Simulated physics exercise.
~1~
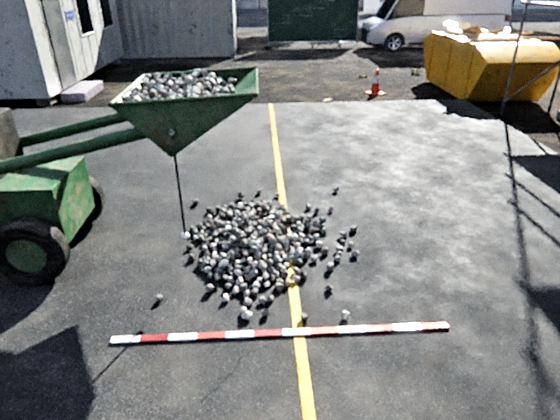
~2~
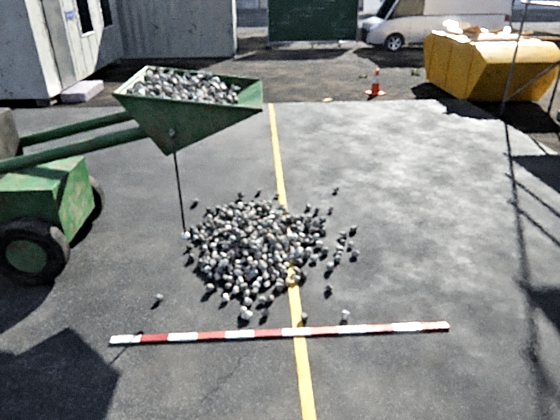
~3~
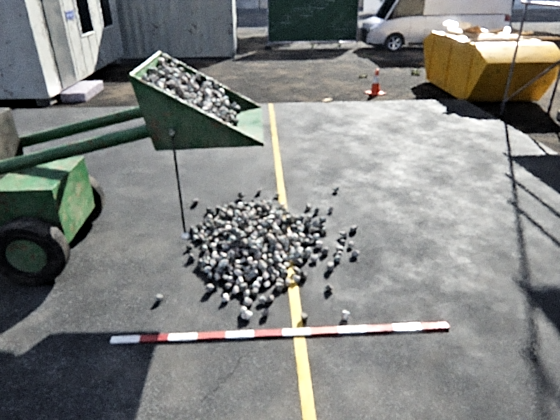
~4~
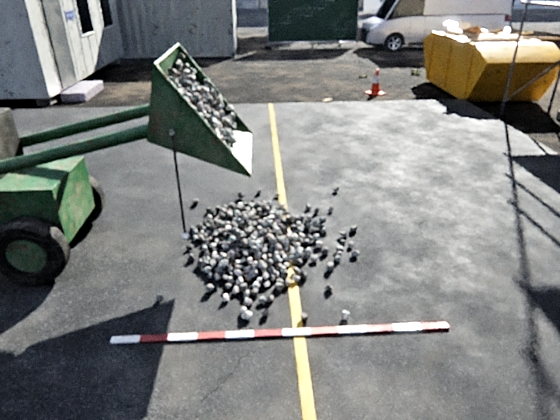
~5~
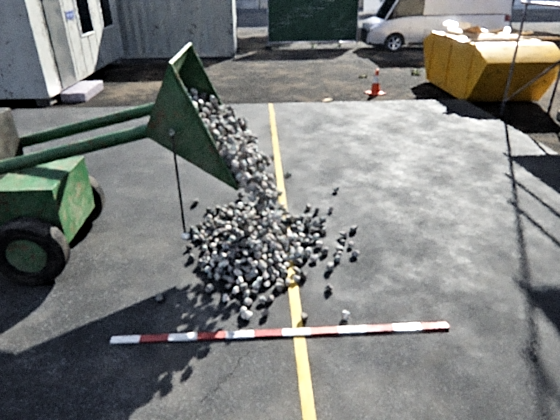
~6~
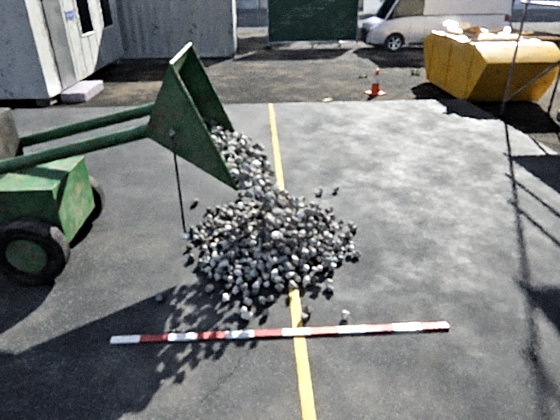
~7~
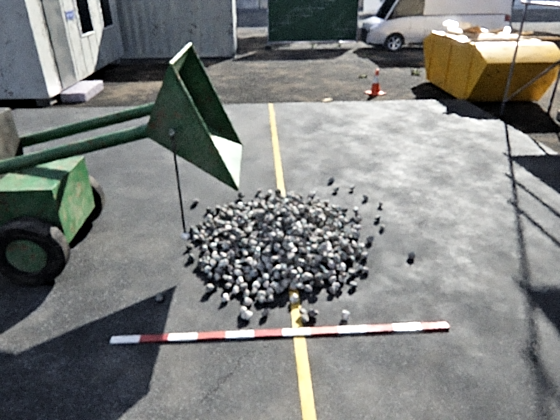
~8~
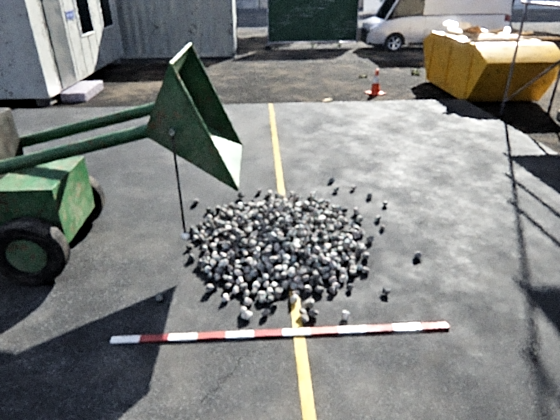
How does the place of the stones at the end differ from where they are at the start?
At the start the stones are split between the raised green bucket and the heap on the ground, but at the end they all lie on the ground. Taken together they are lower and farther right, in a wider heap reaching more across the yellow line.
